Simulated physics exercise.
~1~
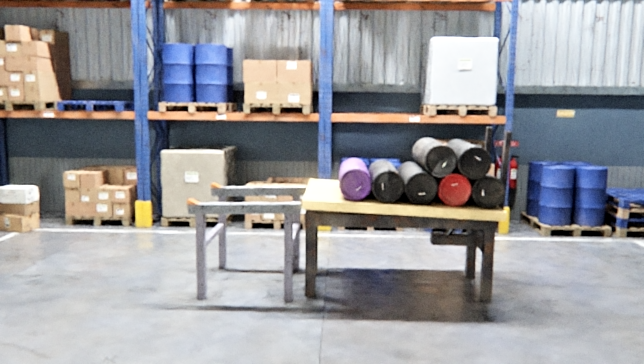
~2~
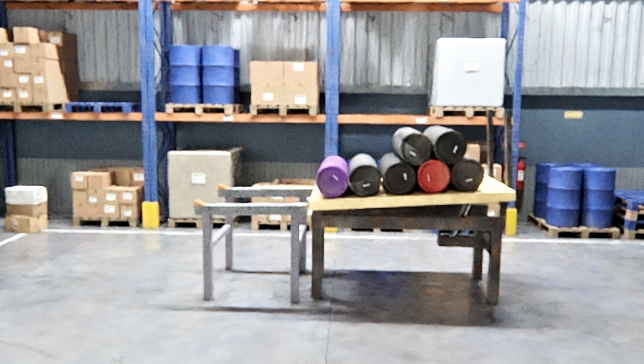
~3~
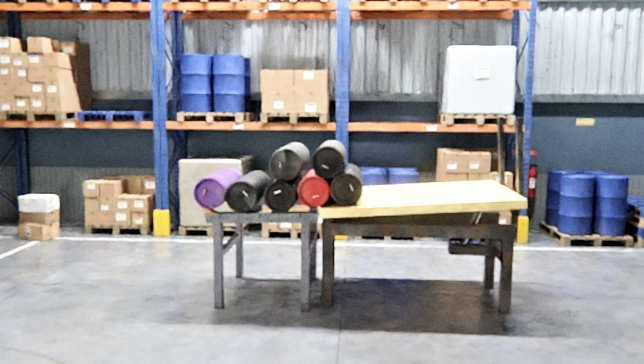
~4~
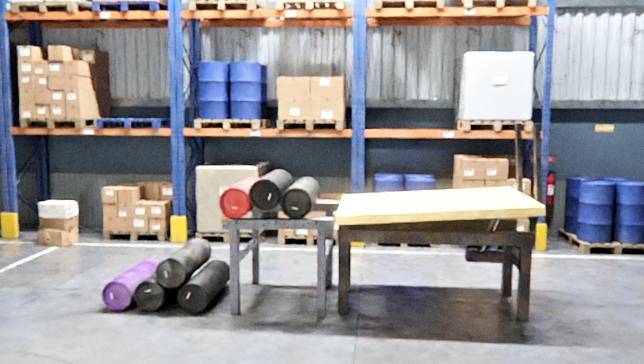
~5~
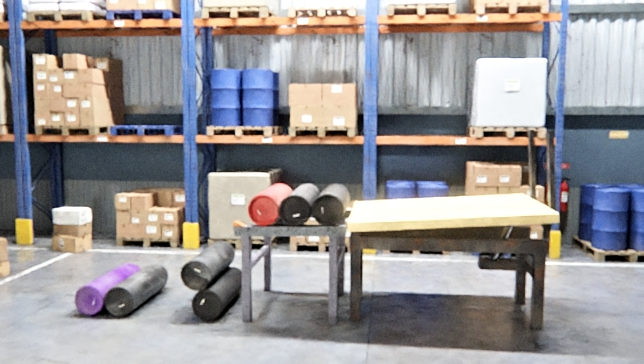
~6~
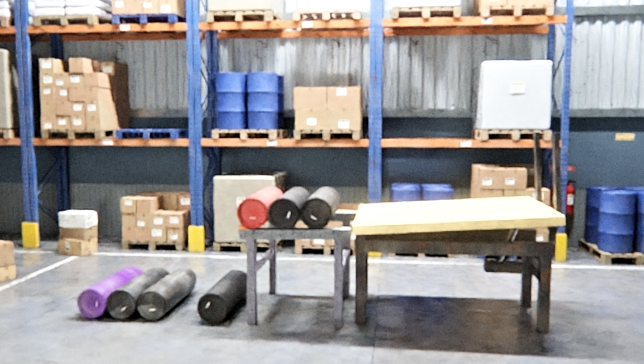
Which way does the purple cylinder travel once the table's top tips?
It travels to the left, rolling across the grey rack and over its end to the floor.
